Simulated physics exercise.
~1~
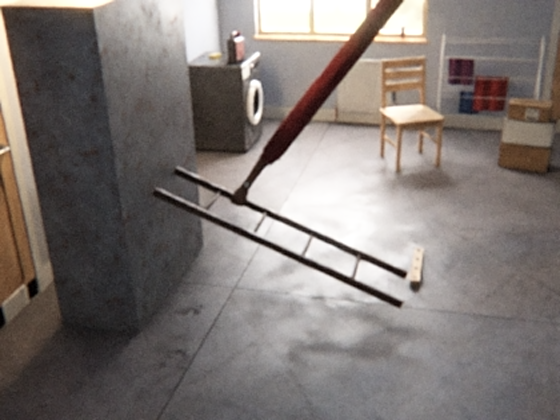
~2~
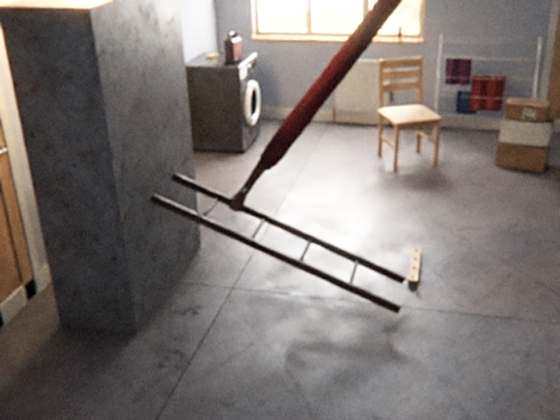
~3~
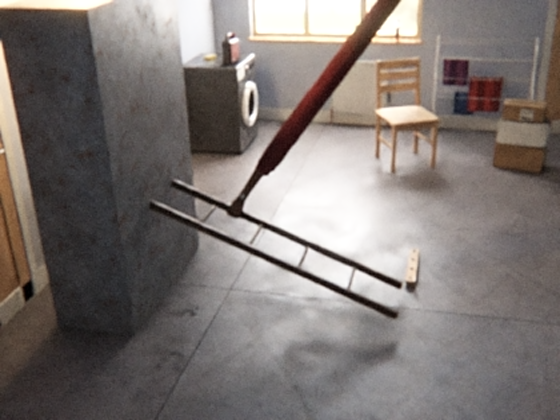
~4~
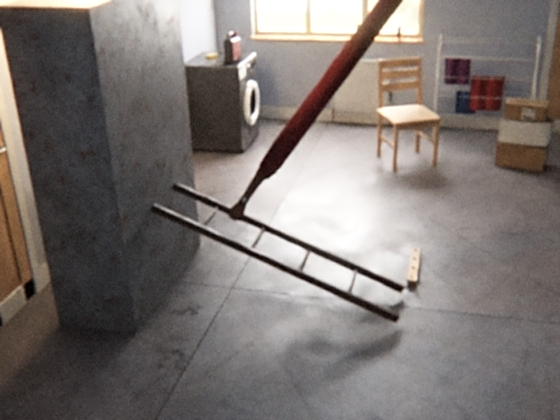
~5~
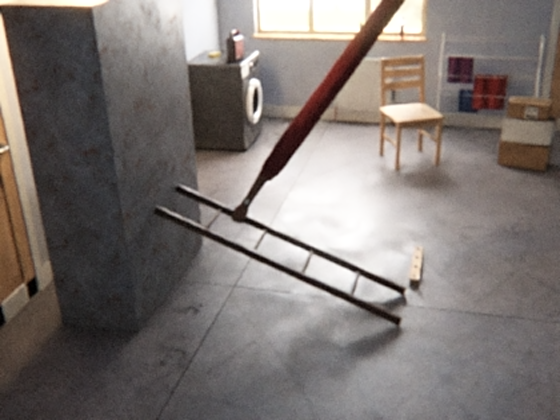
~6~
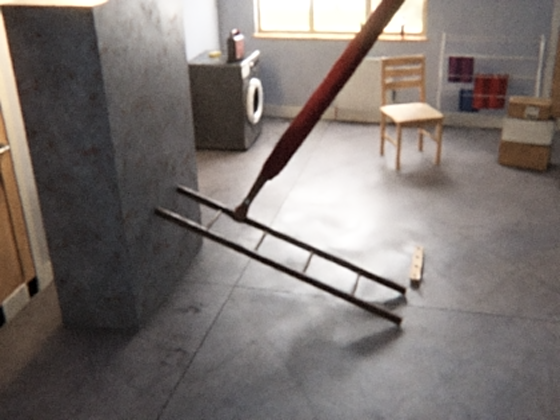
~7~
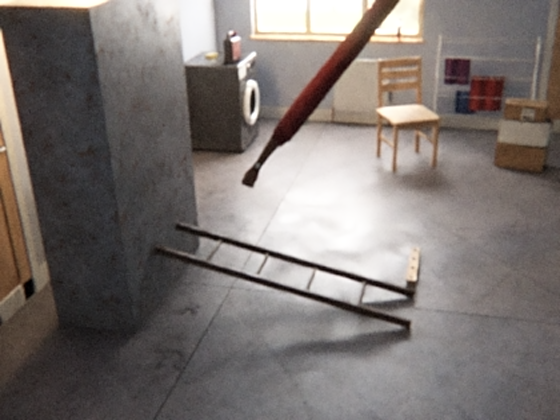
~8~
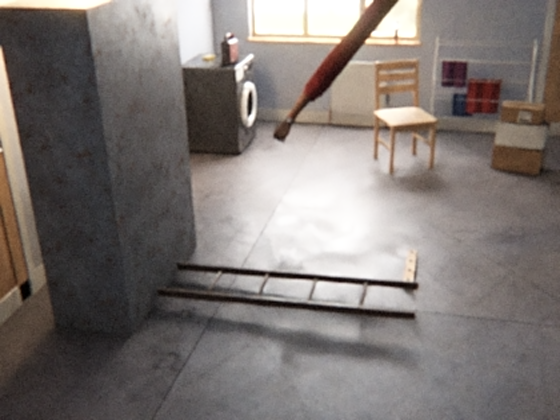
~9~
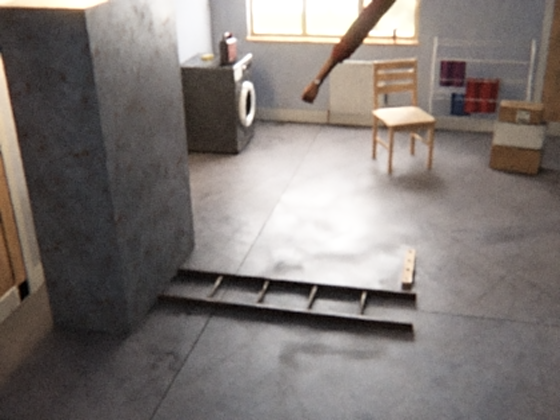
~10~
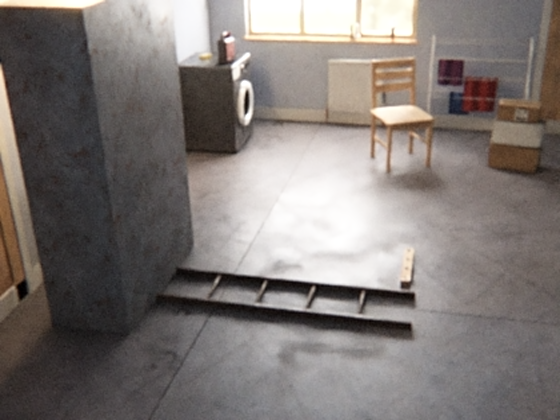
A dark red arm held a brown ladder against the side of a large grey cupboard, lowering it slightly, then let go and drew back toward the upper right. The ladder slid down and ended up lying flat on the floor beside the wooden strip.
